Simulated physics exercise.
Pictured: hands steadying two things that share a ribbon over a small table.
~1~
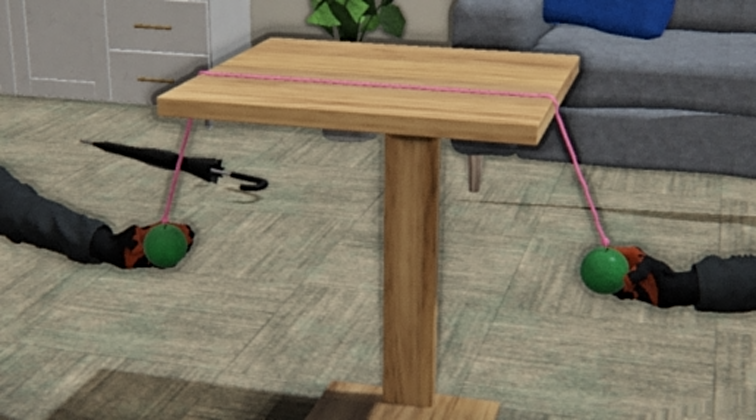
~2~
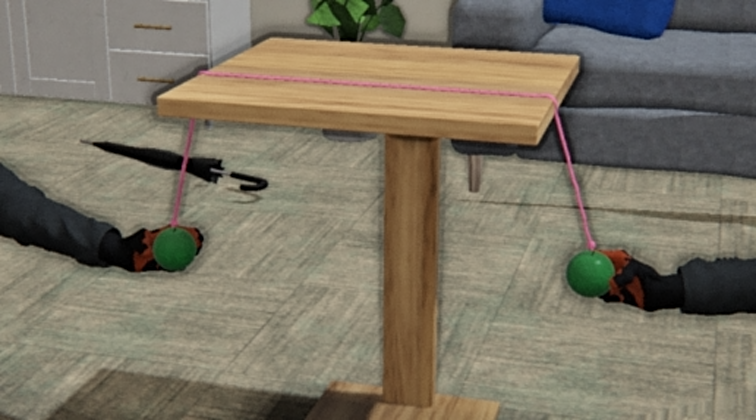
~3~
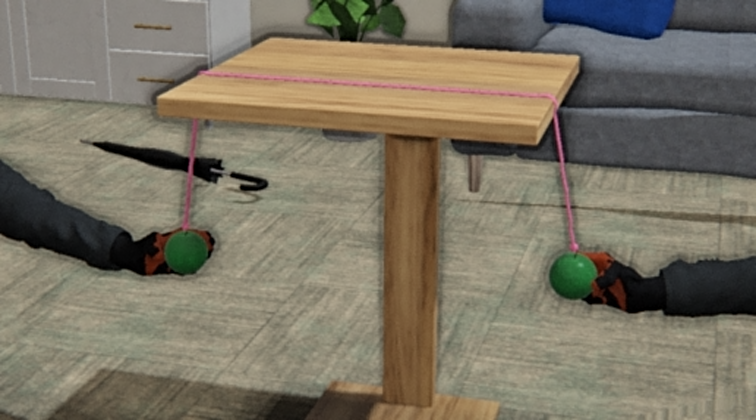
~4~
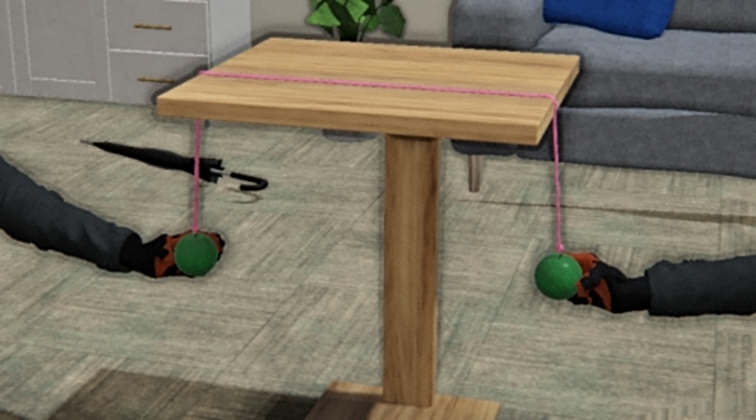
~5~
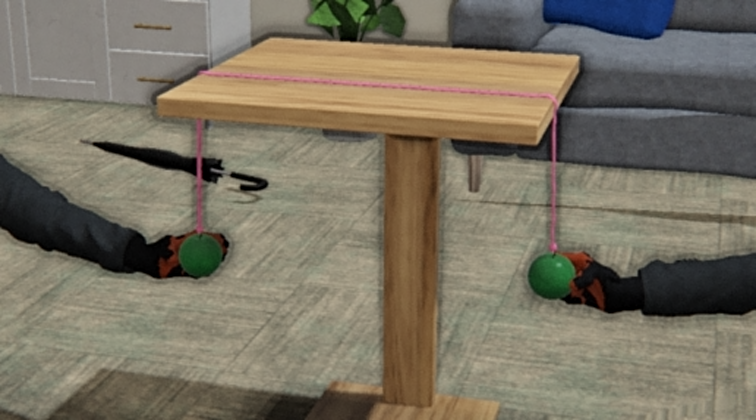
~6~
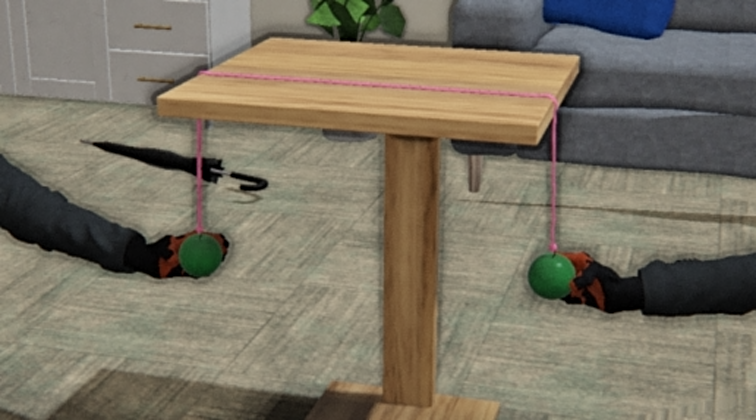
Two green balls on a pink cord draped over a wooden table, gloved hands easing them slightly inward, then keeping still.
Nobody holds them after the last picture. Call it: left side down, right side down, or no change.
No change.
Then, 0.34 s past the final frame, left apple at the same height near (207, 255); right apple at the same height near (545, 274).
Then, 0.82 s past the final frame, left apple at the same height near (208, 256); right apple at the same height near (547, 274).
When it is over, left apple at the same height near (209, 256); right apple at the same height near (546, 274). The ribbon hangs still.
